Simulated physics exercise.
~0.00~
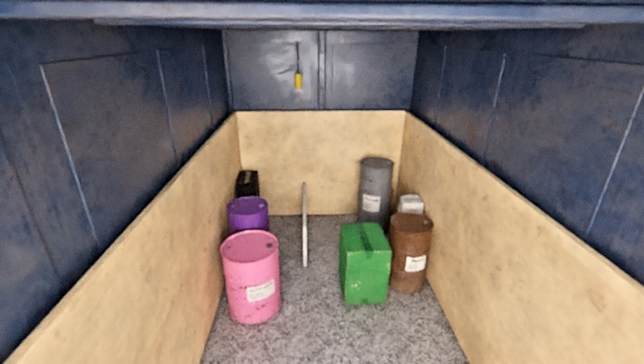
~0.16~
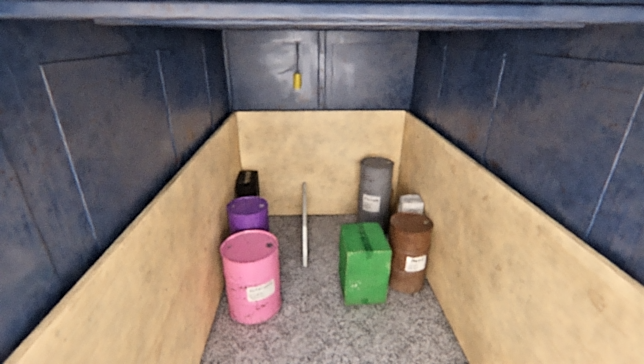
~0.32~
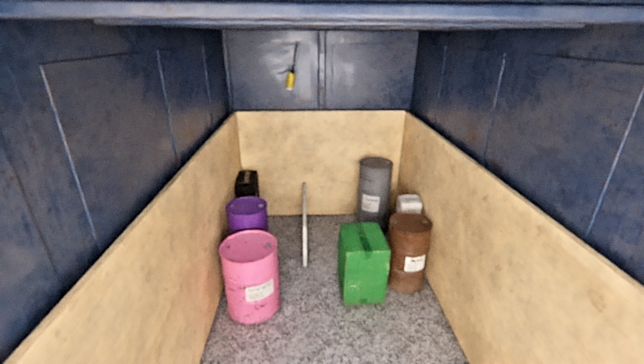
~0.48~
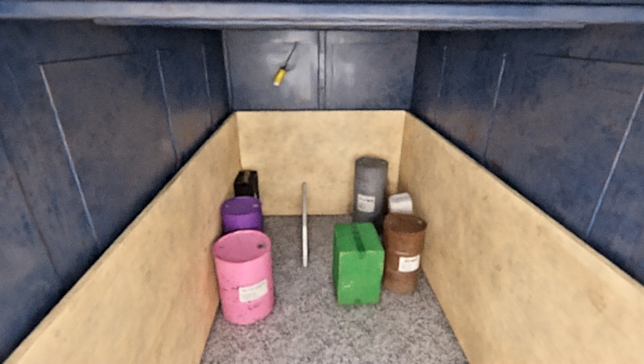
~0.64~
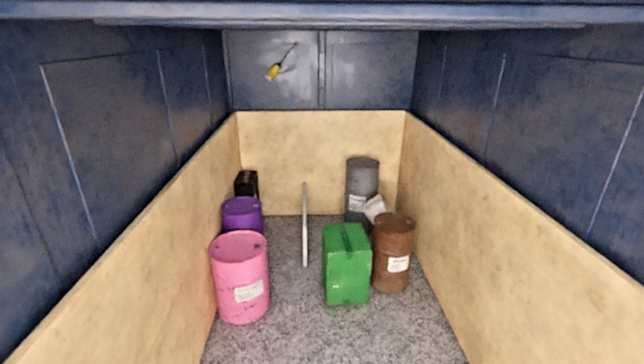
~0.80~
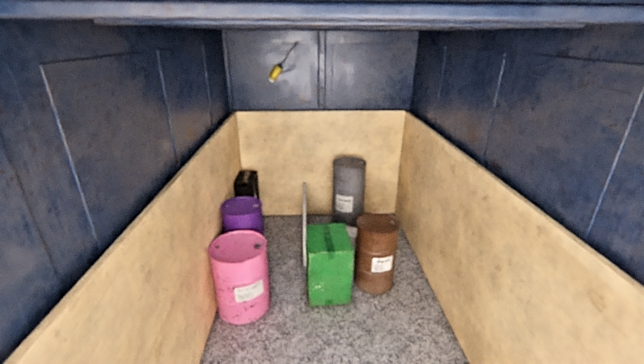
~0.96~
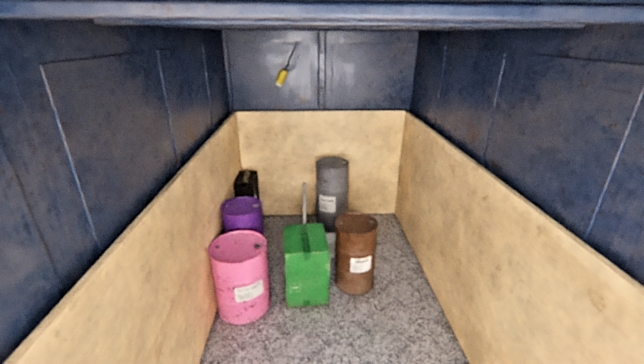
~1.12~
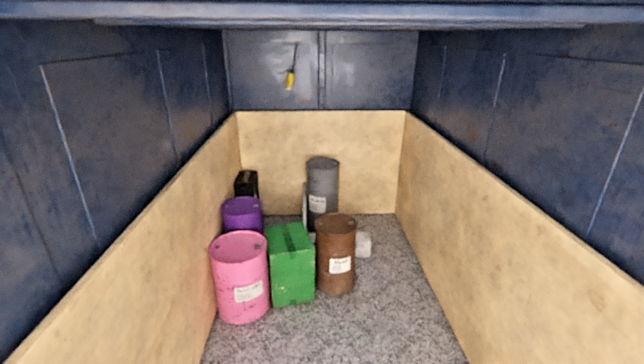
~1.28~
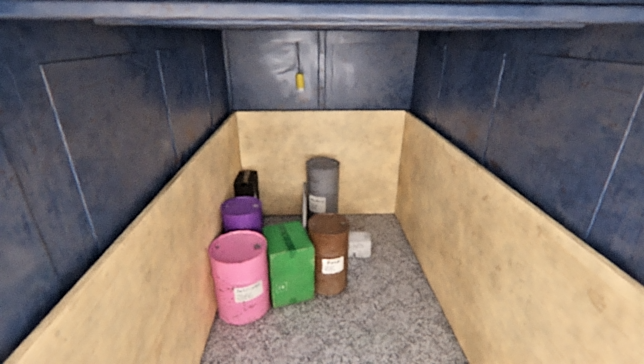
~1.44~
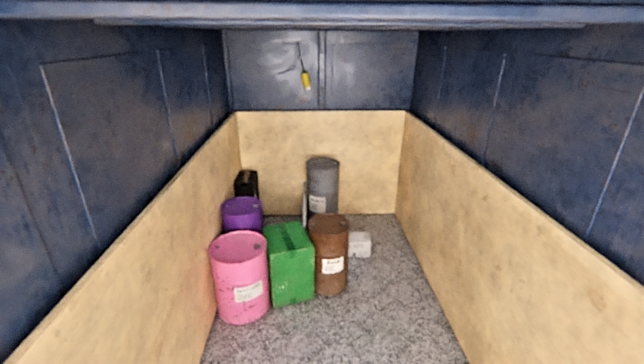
The green box, brown drum and grey drum slide left as the white box topples over.
